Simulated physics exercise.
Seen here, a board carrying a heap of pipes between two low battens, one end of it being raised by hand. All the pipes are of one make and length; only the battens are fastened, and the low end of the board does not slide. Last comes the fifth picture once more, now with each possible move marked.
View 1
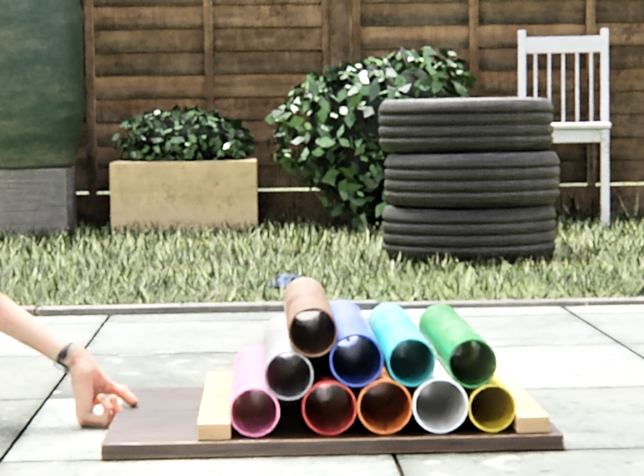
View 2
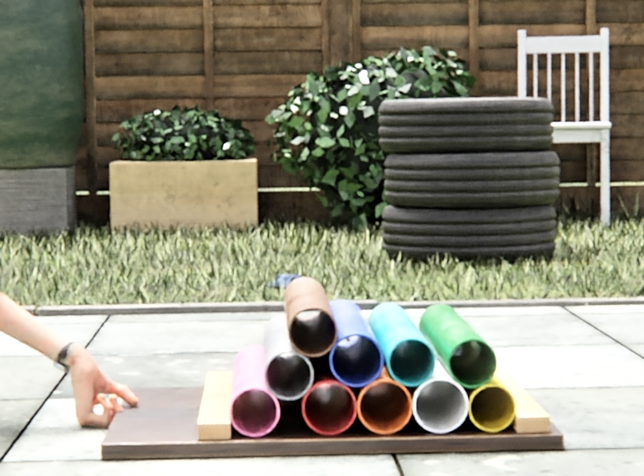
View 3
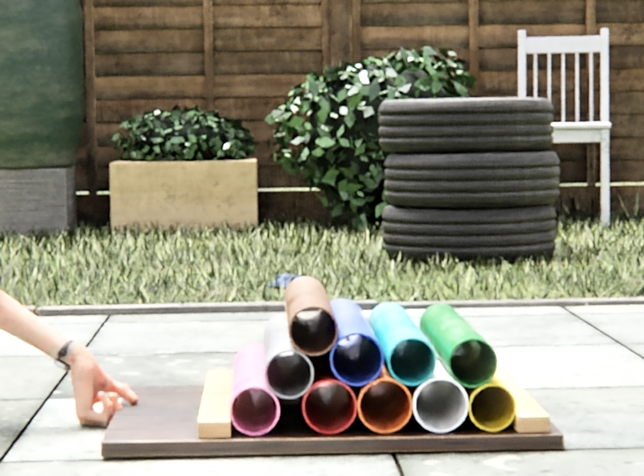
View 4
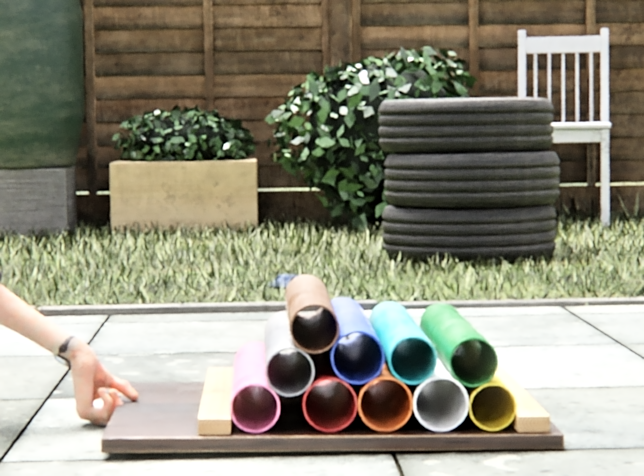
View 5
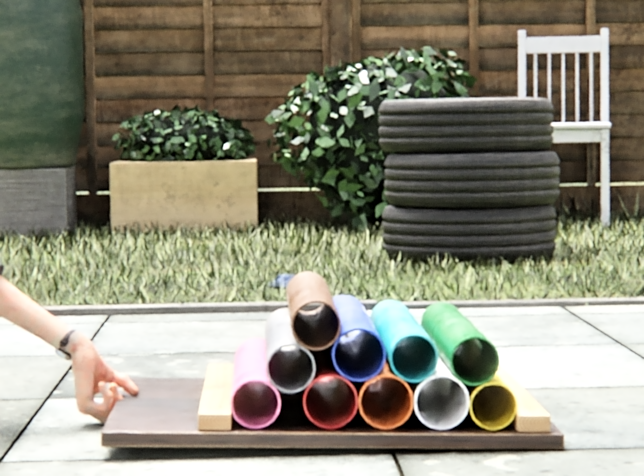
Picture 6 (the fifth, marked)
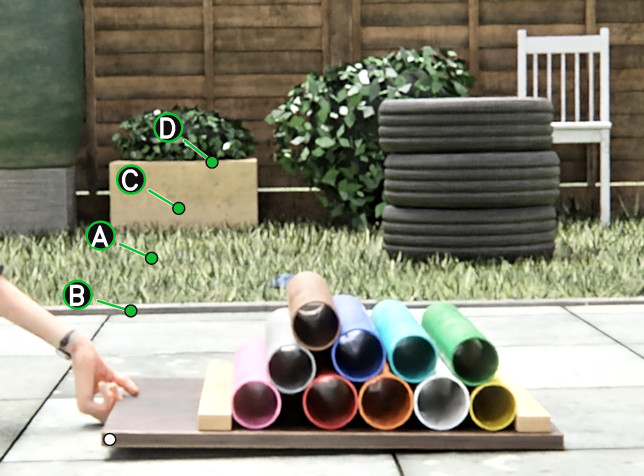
On a garden patio, a hand slightly raising the left end of a dark board carrying stacked colourful pipes between two battens.
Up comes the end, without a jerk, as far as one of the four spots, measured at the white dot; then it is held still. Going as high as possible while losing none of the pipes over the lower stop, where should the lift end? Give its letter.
No higher than B.
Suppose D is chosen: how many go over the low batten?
The count is five.
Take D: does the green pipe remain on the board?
No, with D.
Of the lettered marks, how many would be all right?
The number is one.
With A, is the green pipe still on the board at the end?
No, with A.
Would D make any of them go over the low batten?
At D: Yes.
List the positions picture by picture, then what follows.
Red pipe (330, 408); orange pipe (385, 406); white pipe (440, 405), in the first picture.
White pipe (440, 405), in the second picture.
Board (327, 407); pink pipe (254, 410); blue pipe (357, 359), in the third picture.
Board (327, 405); pink pipe (255, 408); red pipe (330, 404), in the fourth picture.
Board (327, 402); pink pipe (256, 403); red pipe (331, 402), in the fifth picture.
On the marked copy, A at (152, 258); B at (131, 311); C at (179, 208); D at (212, 162); the white dot at (110, 439).
Following B. Soon after the start, board at 13°.
Later, board at 18°.
In the end, board at 18°, none over the low batten.
As for the rest, A one over the low batten (green); C five over the low batten; D five over the low batten.
